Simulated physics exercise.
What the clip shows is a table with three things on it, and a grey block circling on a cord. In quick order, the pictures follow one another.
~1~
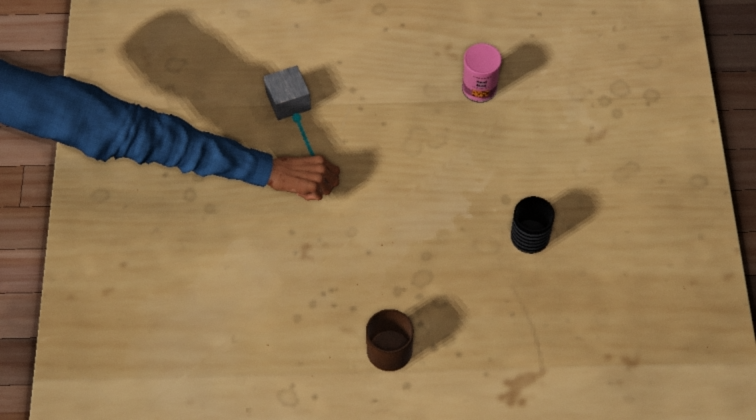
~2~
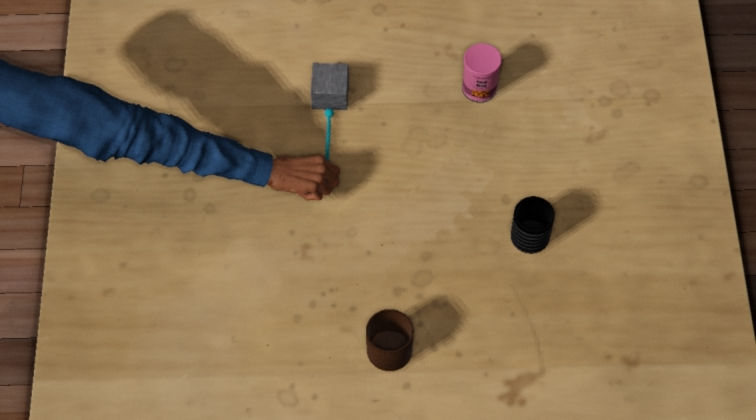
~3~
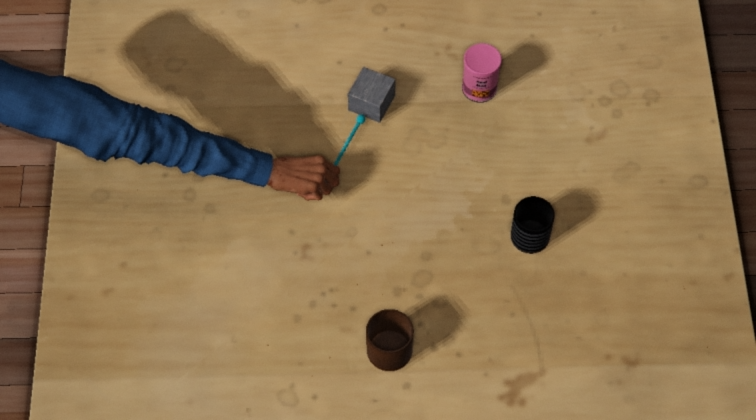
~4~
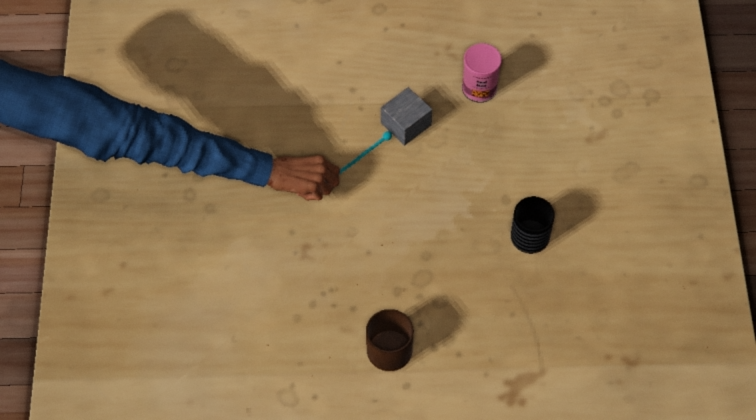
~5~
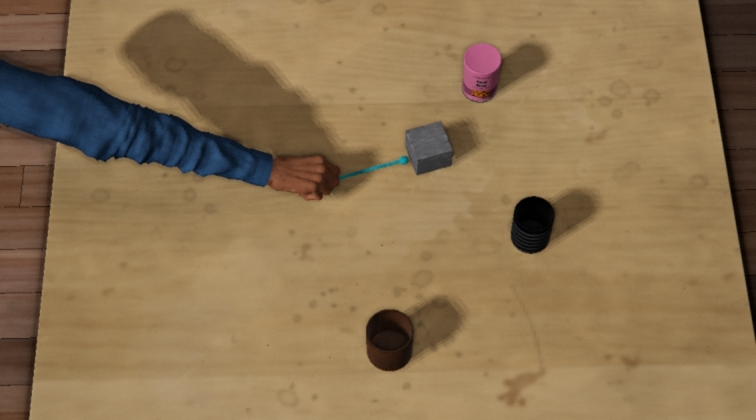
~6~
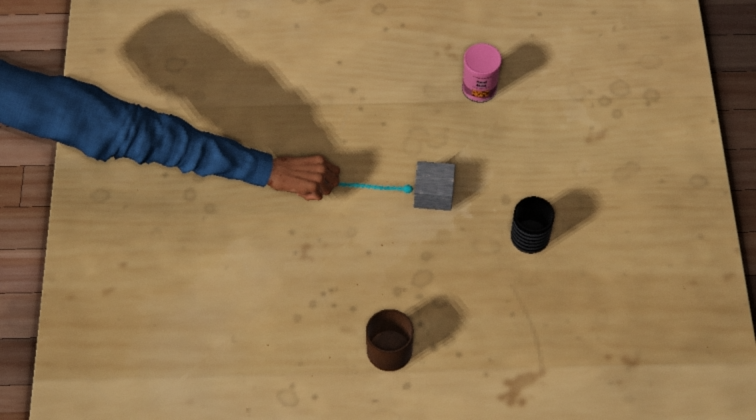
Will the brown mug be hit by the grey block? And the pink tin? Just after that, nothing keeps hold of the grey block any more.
As for the outcome, the brown mug will be hit, the pink tin will not be hit.
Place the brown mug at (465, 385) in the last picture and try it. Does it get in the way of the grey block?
Looks like it goes free.
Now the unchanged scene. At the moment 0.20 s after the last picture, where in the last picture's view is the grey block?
Close to (403, 316).
Then, 0.08 s after the last picture, block near (415, 261).
Then, 0.20 s after the last picture, block near (403, 316); brown mug pushed aside.
At rest, block near (404, 323); brown mug pushed aside. The brown mug gets hit and the pink tin escapes it.
